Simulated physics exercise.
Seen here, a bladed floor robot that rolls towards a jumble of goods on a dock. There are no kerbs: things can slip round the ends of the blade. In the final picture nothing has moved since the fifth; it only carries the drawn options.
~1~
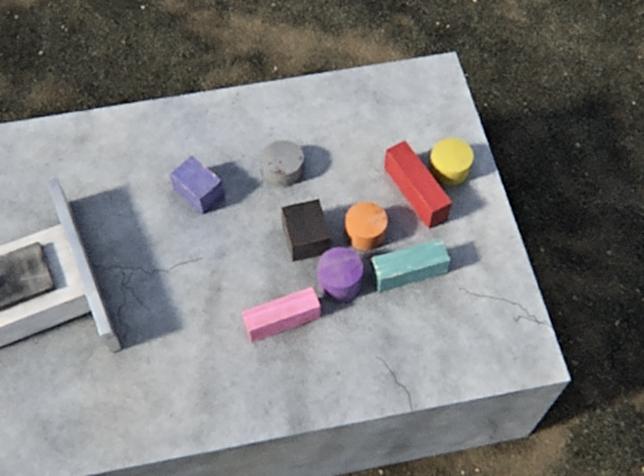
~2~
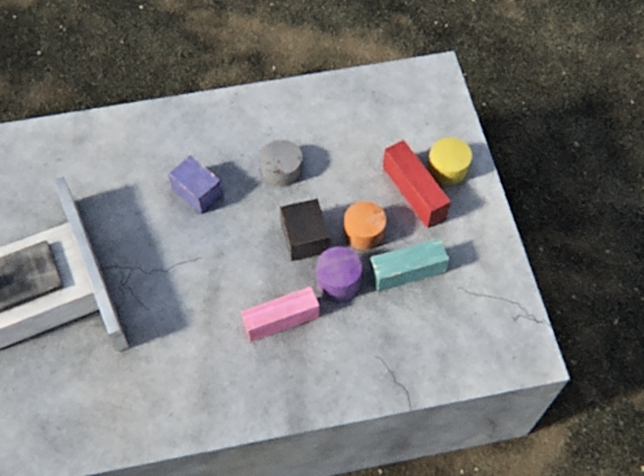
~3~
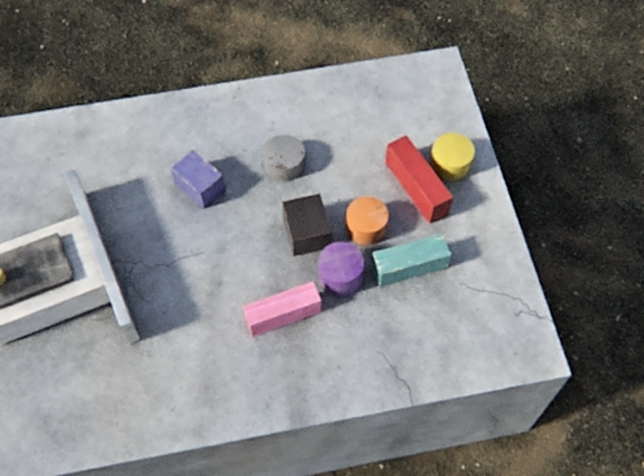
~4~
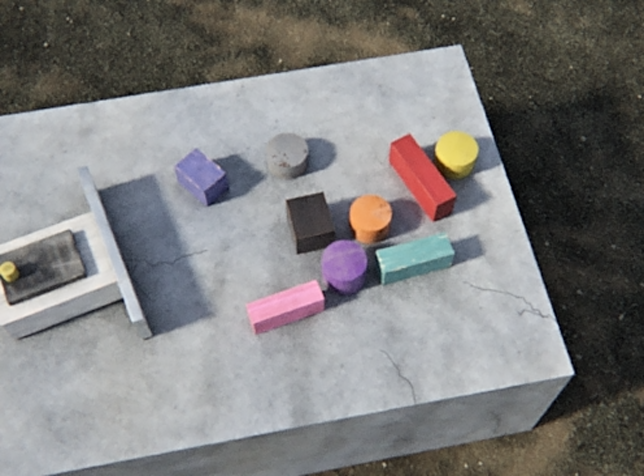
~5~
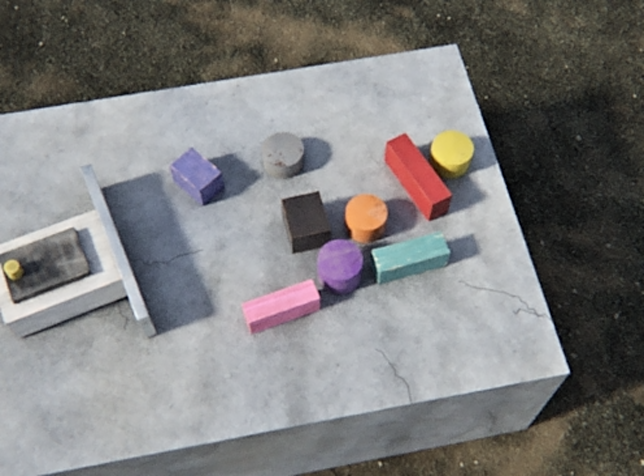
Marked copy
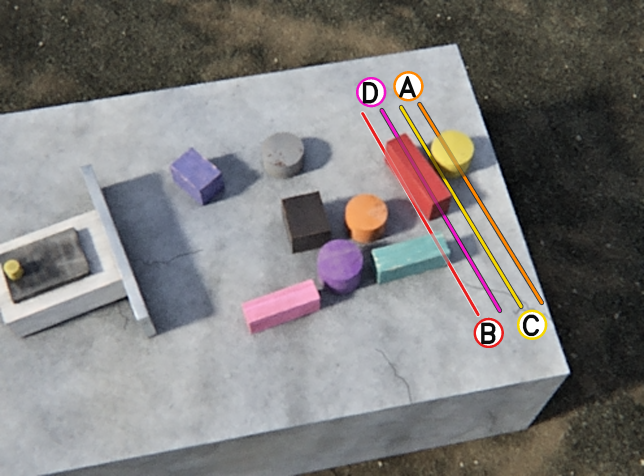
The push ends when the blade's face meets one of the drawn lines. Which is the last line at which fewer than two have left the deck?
It should halt at D.
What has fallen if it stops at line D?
The turquoise bar.
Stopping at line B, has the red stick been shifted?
Yes.
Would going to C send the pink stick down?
By then, no.
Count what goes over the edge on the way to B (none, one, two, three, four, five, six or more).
In all, none.
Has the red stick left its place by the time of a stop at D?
Yes.
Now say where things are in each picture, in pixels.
Yellow canister (451, 162); grey canister (284, 163); red stick (417, 185), in the first picture.
Robot (22, 275); orange canister (364, 226), in the second picture.
Robot (34, 267); blue crate (198, 179), in the third picture.
Robot (46, 263); black crate (310, 223), in the fourth picture.
Robot (50, 261); yellow canister (451, 155); grey canister (284, 155); red stick (417, 177), in the fifth picture.
On the marked copy, A at (477, 197); B at (417, 207); C at (457, 200); D at (437, 204).
Following D. Soon after the start, robot (172, 241); pink stick (312, 306); blue crate (228, 171).
Later, robot (290, 220); turquoise bar (453, 249); pink stick (417, 313).
In the end, robot (382, 205); turquoise bar over the edge; orange canister (506, 201); one fallen.
As for the rest, A drops five; B is within the limit but short; C drops two.
